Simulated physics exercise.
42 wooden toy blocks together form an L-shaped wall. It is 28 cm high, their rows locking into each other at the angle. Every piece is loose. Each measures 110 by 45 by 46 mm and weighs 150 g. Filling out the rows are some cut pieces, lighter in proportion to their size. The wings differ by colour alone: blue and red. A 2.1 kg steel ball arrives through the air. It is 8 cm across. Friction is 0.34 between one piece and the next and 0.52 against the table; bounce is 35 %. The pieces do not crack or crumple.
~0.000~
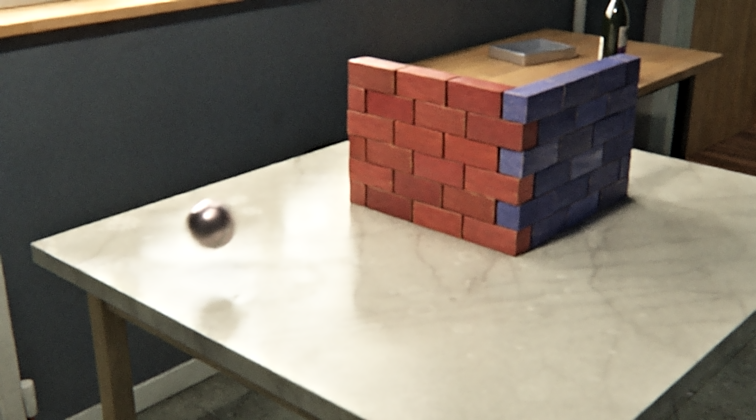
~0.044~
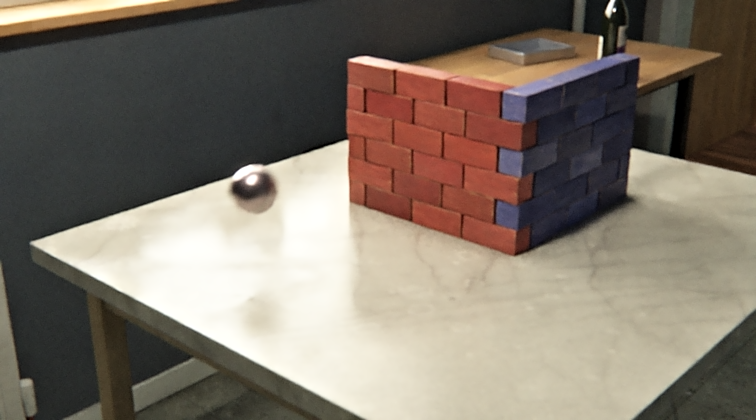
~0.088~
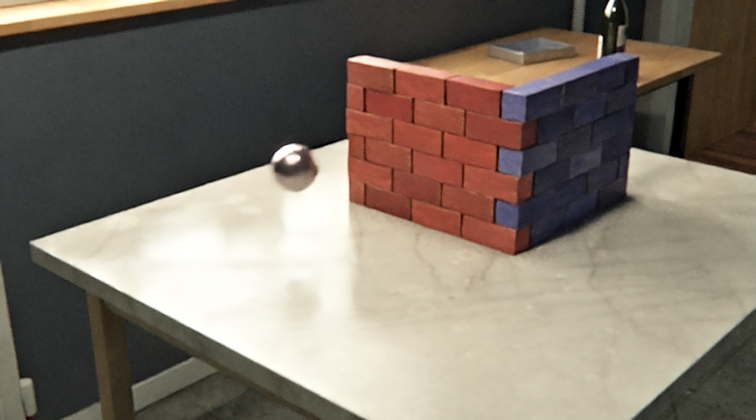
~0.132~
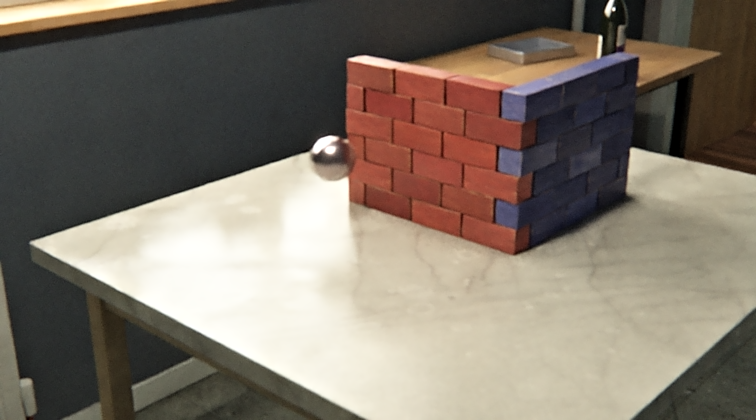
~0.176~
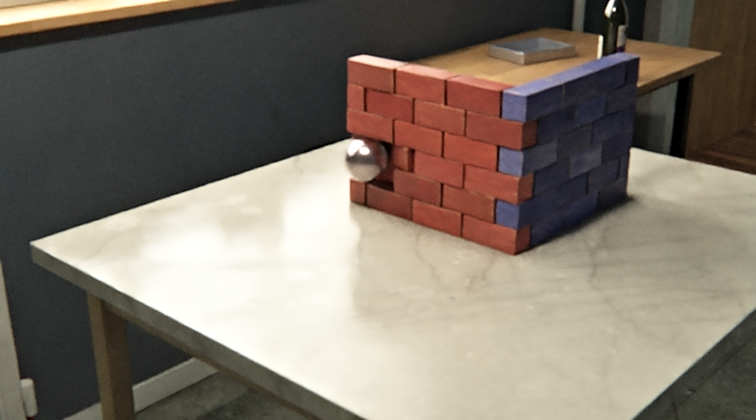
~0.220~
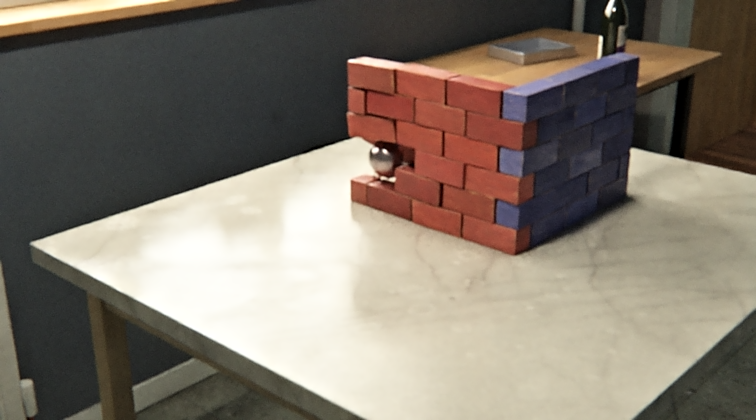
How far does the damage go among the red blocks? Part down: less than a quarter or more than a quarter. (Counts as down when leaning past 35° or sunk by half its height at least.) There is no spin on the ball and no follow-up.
The part that ends down is bigger than a quarter.
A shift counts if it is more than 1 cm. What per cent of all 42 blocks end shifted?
Displaced: 20 %.
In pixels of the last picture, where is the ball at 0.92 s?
Estimated pixel: About (585, 136).
After 0.42 s, ball still moving; 7 of the 21 red blocks down (7 of 42 in all colours); top red block 61° from how it stood, 10 cm lower.
After 0.92 s, ball still moving; 8 of the 21 red blocks down (8 of 42 in all colours); top red block on its side.
In the end (1.7 s), ball rolling away; 8 of the 21 red blocks down (8 of 42 in all colours); top red block on its side; top blue block unmoved. That is 38 per cent. From the last view, middles, top red block near (285, 171), top blue block near (533, 101).
